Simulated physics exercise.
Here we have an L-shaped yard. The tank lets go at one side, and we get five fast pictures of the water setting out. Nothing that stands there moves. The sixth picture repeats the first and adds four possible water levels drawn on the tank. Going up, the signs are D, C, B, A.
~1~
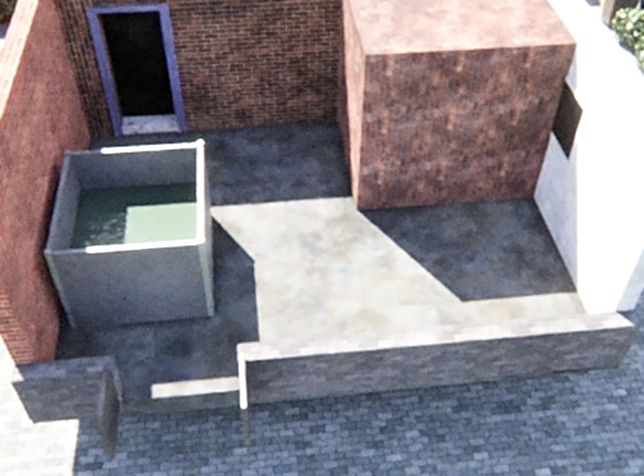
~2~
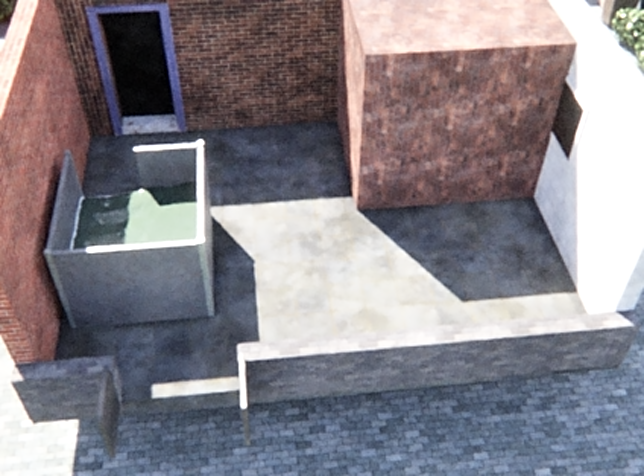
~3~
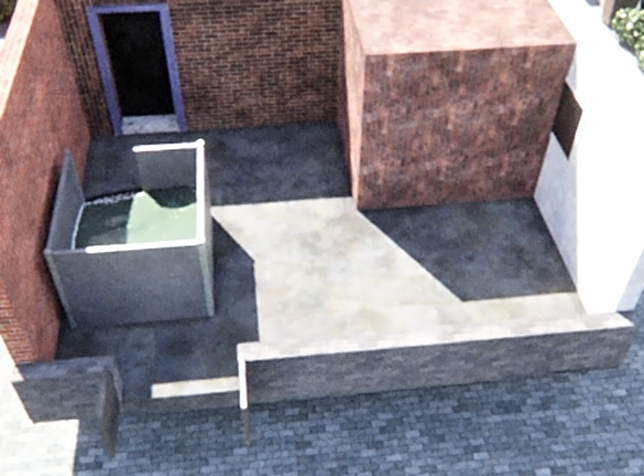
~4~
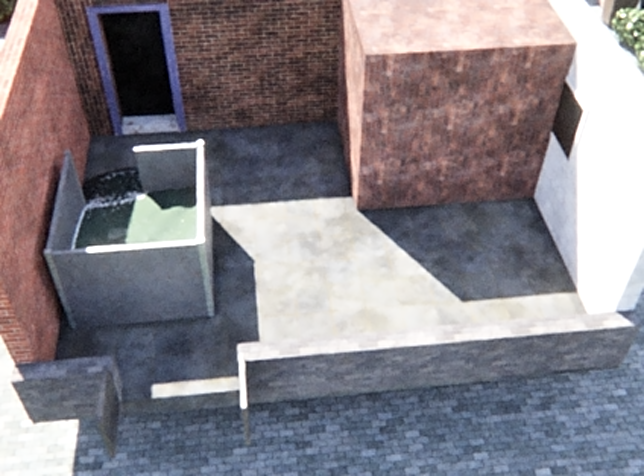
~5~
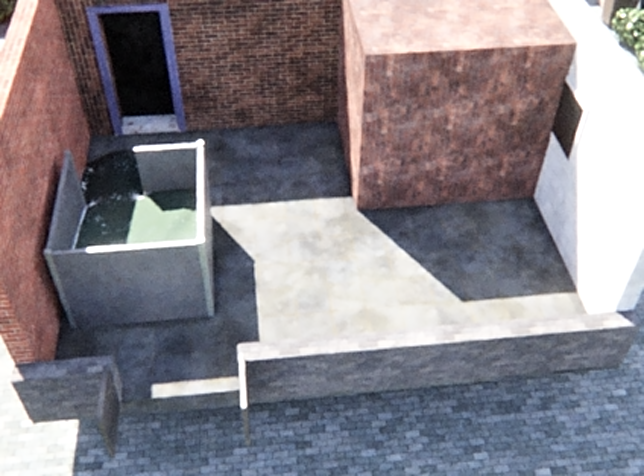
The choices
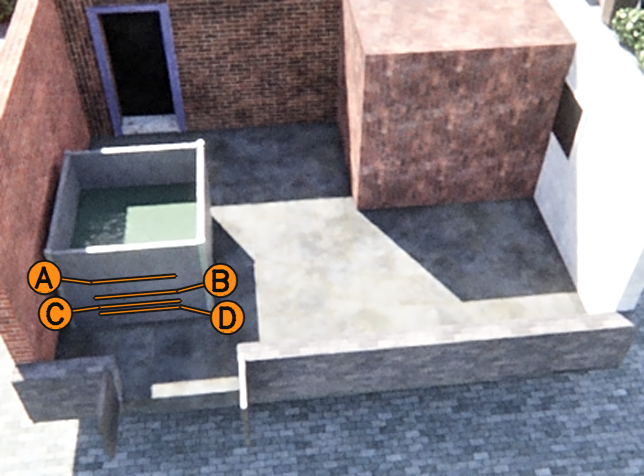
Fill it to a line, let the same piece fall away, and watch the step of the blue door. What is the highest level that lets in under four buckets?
Use level C.
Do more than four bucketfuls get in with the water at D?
No.
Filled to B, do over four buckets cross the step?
Yes, that goes wrong.
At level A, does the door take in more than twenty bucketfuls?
Yes, clearly.
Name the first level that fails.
B.
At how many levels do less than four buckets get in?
Two of the four.
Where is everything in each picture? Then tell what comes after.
Water in the tank at rest, its middle at (138, 230); foot of the blue doorway at (151, 133); open gate at (175, 347).
Water covers 1 % of the ground, its front hidden from here.
Water covers 3 % of the ground, its front hidden from here.
Water covers 6 % of the ground, its front hidden from here.
Water covers 9 % of the ground, its front hidden from here.
On the marked copy, A at (132, 279); B at (136, 294); C at (139, 304); D at (140, 310); from the bottom up D, C, B, A.
If A is chosen, dozens of bucketfuls pour in.
If B is chosen, about 11 bucketfuls get in.
If C is chosen, a bucket or two gets in.
If D is chosen, nothing gets over.
